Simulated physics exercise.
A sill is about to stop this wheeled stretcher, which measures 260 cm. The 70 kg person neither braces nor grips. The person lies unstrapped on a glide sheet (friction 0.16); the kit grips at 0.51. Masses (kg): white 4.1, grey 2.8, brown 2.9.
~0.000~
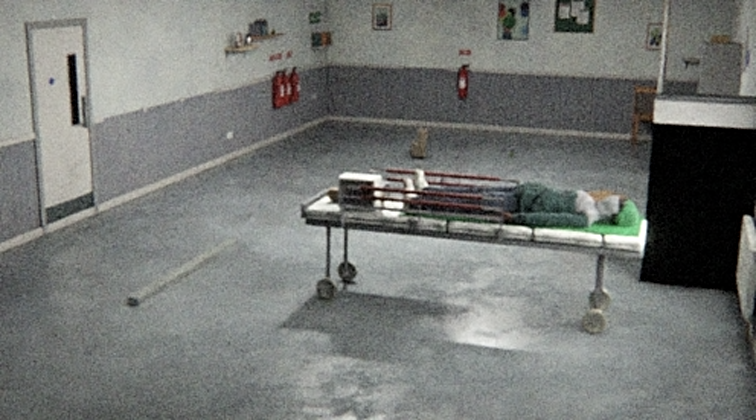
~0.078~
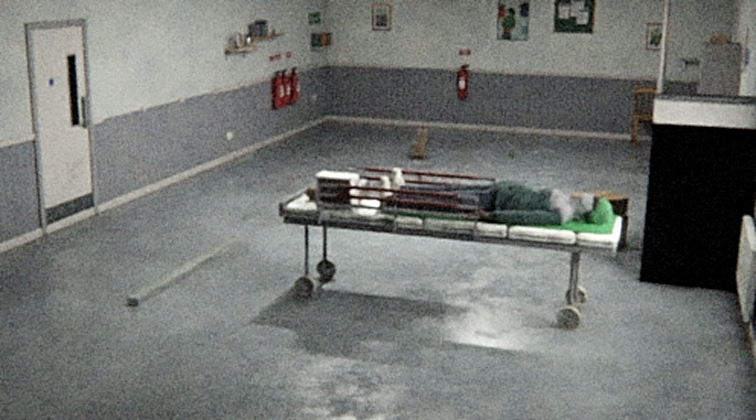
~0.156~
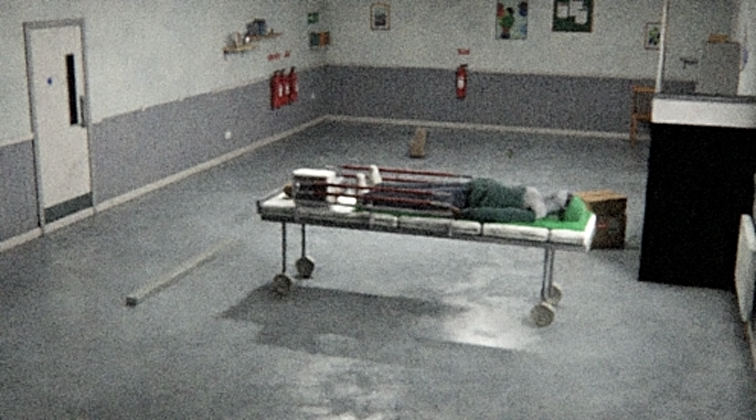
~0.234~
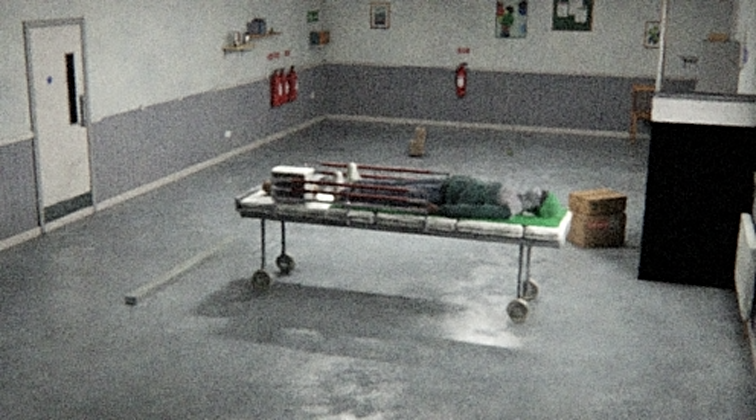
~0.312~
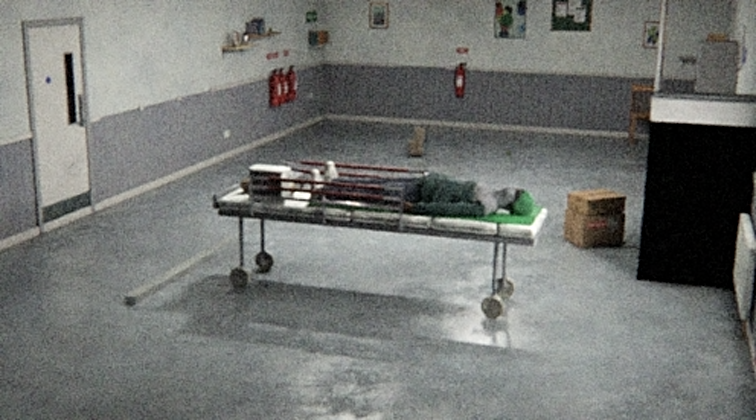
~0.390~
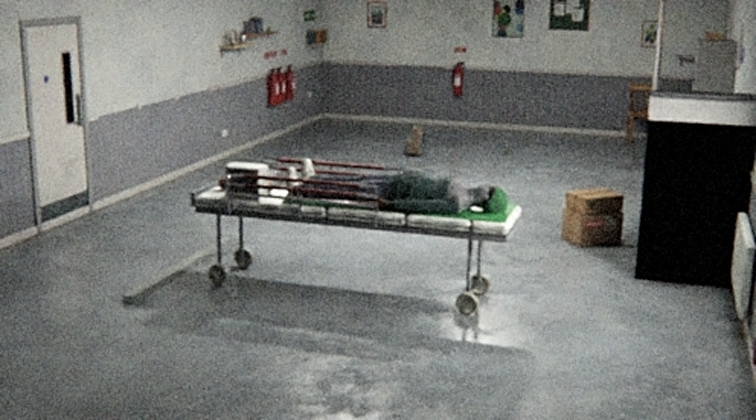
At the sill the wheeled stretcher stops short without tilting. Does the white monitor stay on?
Here the white monitor drops off.
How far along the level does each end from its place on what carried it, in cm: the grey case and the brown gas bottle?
Grey case 35, brown gas bottle 15.
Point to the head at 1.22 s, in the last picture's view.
At about (381, 191).
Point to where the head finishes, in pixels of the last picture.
Around (381, 191).
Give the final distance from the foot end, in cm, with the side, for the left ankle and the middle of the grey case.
Left ankle 40 short, grey case 10 short.
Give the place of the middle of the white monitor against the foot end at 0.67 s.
About 20 cm short of it.
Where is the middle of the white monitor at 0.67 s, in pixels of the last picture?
Around (181, 174).
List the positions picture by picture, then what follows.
In the first picture, white monitor (360, 192), left ankle (415, 204); 126 cm still to roll.
In the second picture, white monitor (337, 191), left ankle (391, 202); 107 cm still to roll.
In the third picture, white monitor (314, 188), left ankle (368, 199); 89 cm still to roll.
In the fourth picture, white monitor (292, 185), left ankle (345, 196); 70 cm still to roll.
In the fifth picture, white monitor (270, 183), left ankle (322, 194); 51 cm still to roll.
In the sixth picture, white monitor (247, 181), left ankle (298, 192); 32 cm still to roll.
It happens at 0.52 s.
After 0.67 s the white monitor is 18 cm short of the foot end, tilted 5°, near (181, 174) in the last picture's view.
After 0.92 s the white monitor is 5 cm past the foot end, tilted 95°, near (156, 166) in the last picture's view.
After 1.22 s the white monitor is 40 cm past the foot end, tilted 110°, near (122, 228) in the last picture's view.
Final state at 1.8 s, white monitor drops off; grey case stays on; brown gas bottle stays on; left ankle stops short of the foot end.
